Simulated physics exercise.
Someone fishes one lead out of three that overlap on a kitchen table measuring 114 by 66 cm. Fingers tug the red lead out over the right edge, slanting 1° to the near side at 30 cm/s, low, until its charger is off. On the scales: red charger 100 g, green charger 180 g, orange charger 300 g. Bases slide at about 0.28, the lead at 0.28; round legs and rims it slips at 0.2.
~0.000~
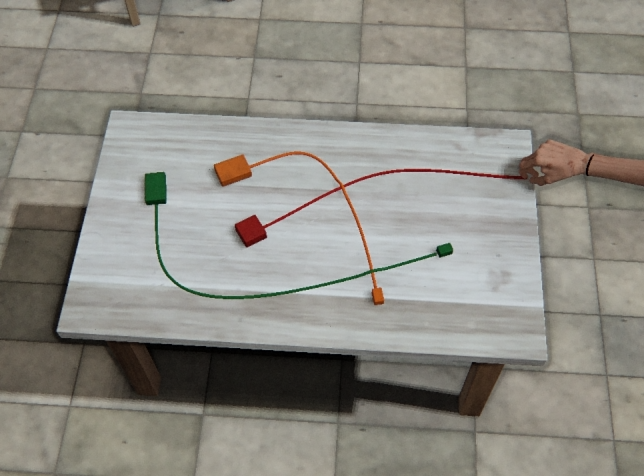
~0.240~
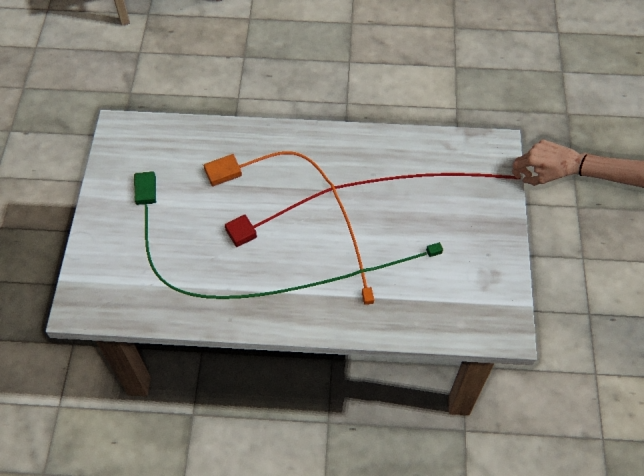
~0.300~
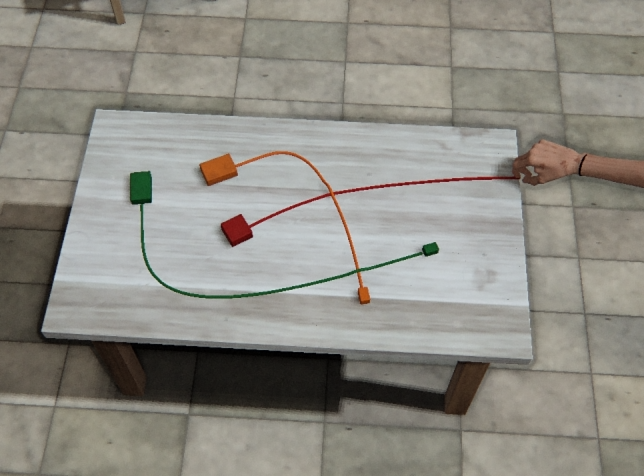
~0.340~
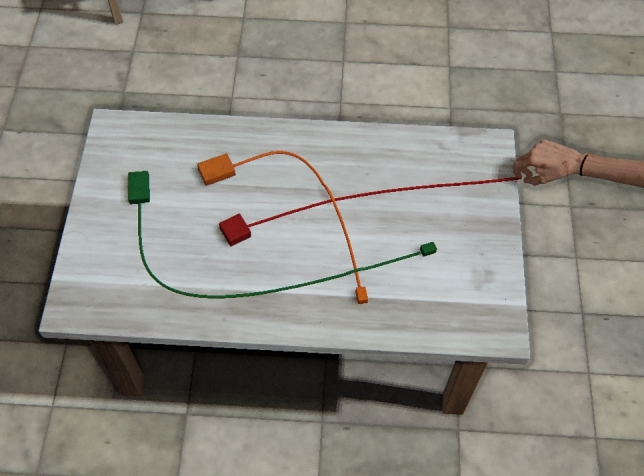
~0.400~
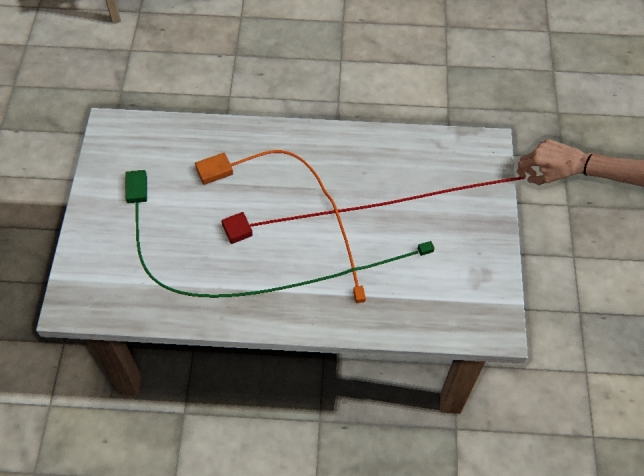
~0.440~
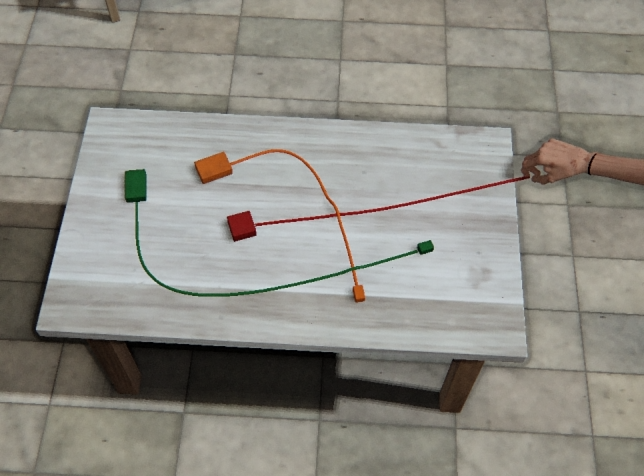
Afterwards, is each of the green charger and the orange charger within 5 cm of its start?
In order: The green charger moves; the orange charger leaves its place.
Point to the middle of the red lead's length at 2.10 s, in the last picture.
At about (580, 191).
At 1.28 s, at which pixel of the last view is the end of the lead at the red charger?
Around (352, 213).
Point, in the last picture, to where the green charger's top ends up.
At about (190, 182).
After 1.3 s, the red lead's tail end at (352, 213); red charger 27 cm off its start.
After 2.1 s, the red lead's tail end at (444, 191); orange charger 4 cm off its start, red charger 53 cm off its start, orange plug 29 cm off its start.
After 2.9 s, the red lead's tail end at (540, 197); orange charger 31 cm off its start at (332, 173), green charger 9 cm off its start at (169, 181), red charger 77 cm off its start at (532, 192).
After 3.8 s, the red lead has left the top; orange charger 36 cm off its start, green charger 14 cm off its start, red charger over the edge.
After 4.3 s, the red lead has left the top; orange charger 36 cm off its start at (354, 173), green charger 14 cm off its start at (190, 182), red charger over the edge, orange plug over the edge.
